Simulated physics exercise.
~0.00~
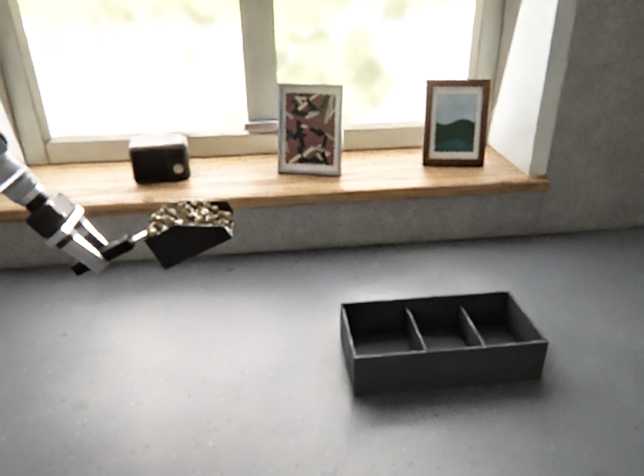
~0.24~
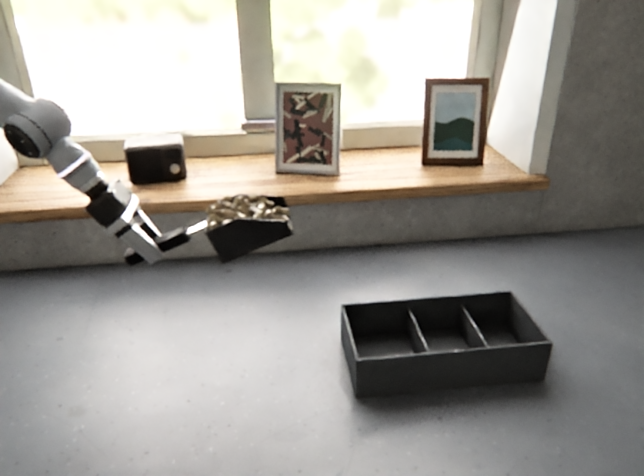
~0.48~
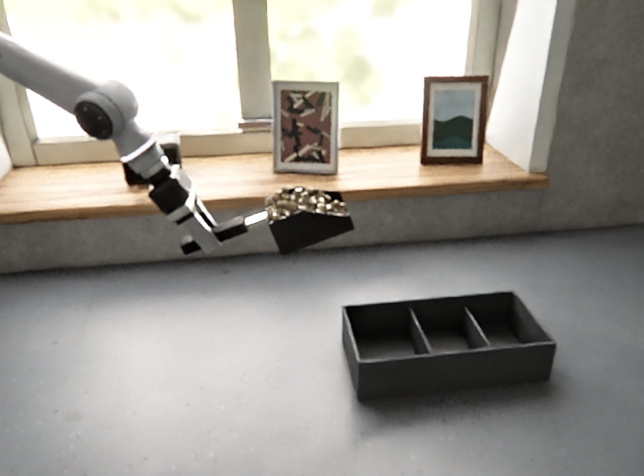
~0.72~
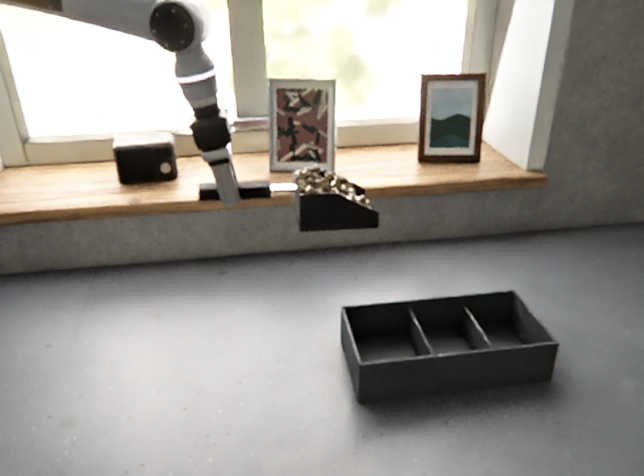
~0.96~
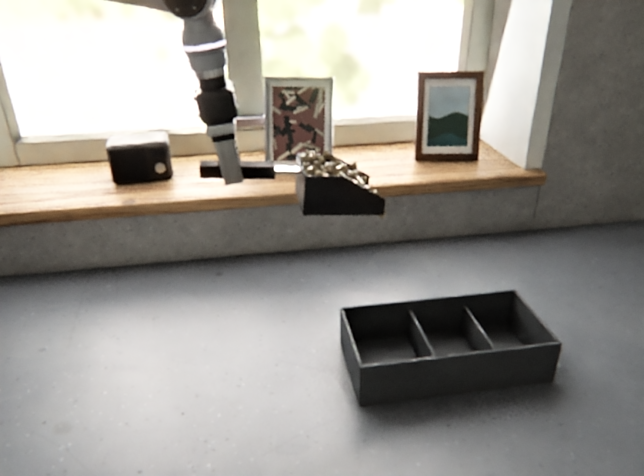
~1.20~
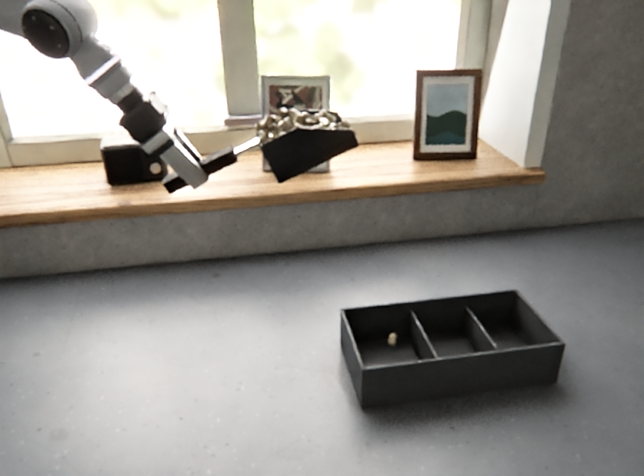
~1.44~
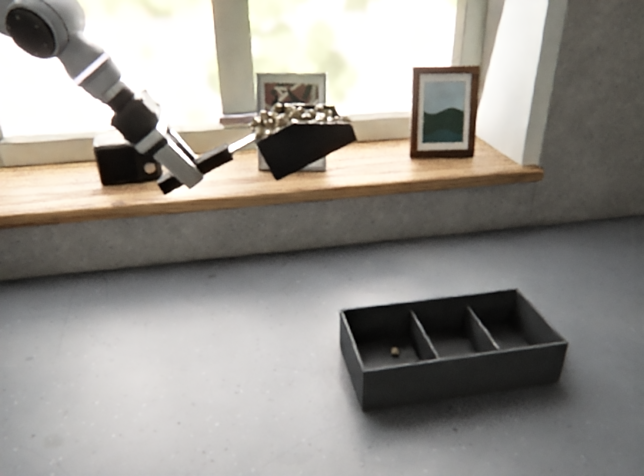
Robot arm carrying a scoop heaped with pebbles rightward, lifting and tilting it back as a few drop into a divided tray.
